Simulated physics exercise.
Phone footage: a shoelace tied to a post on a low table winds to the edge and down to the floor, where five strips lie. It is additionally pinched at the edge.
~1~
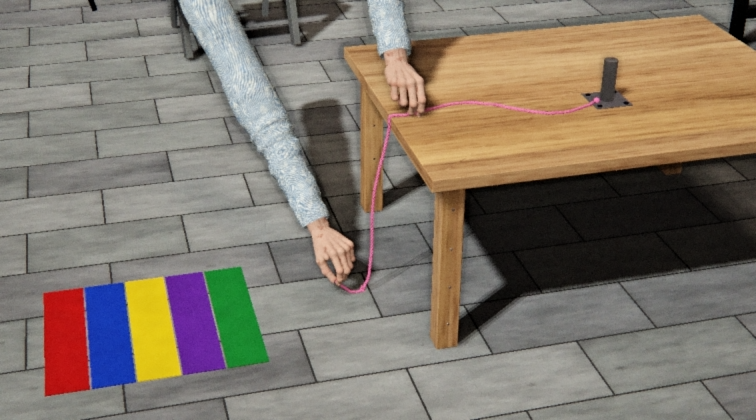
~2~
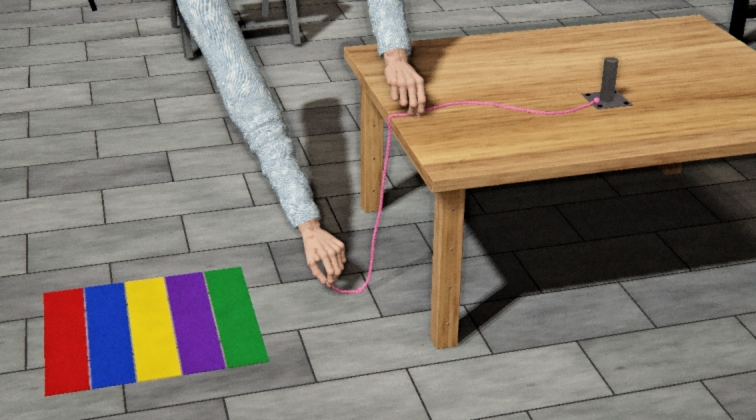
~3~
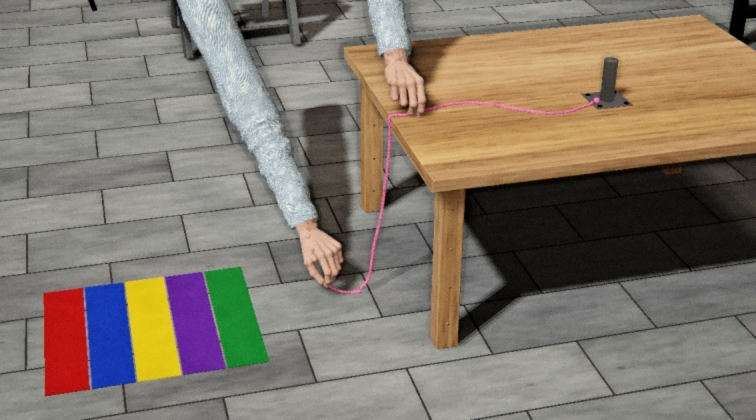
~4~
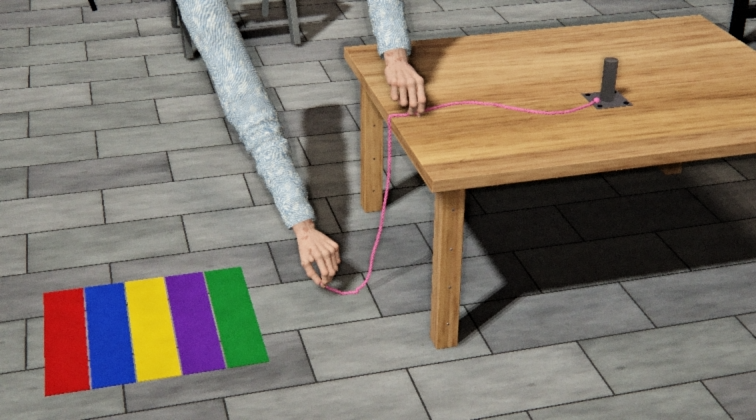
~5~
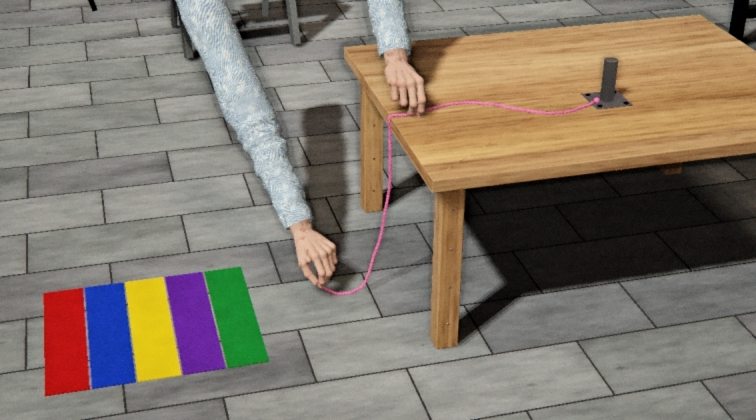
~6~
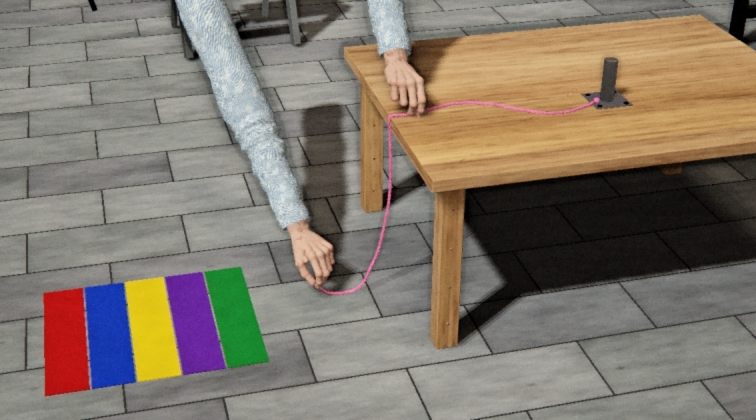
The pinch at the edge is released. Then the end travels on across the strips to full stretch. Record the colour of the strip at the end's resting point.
Resting point: Purple strip.
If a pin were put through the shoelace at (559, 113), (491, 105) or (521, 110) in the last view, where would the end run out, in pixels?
Estimated spots in sequence: (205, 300), (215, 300), (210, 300).
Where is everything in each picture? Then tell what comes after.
The first picture shows end (336, 281); green (244, 346); purple (200, 352); yellow (157, 359); blue (112, 365); red (67, 372).
The second picture shows end (327, 282); shoelace through (575, 110) (502, 106) (435, 108) (389, 144) (380, 212) (370, 276).
The third picture shows end (324, 283).
The fourth picture shows end (321, 283); shoelace through (575, 110) (502, 106) (435, 108) (390, 144) (384, 212) (369, 276).
The fifth picture shows end (319, 284).
The sixth picture shows end (316, 284); shoelace through (575, 110) (502, 106) (435, 108) (390, 144) (388, 211) (367, 275).
Soon after, end near (281, 289); short of the strips.
Then, end near (227, 296); over green.
At full stretch, end near (194, 301); over purple. Over purple.
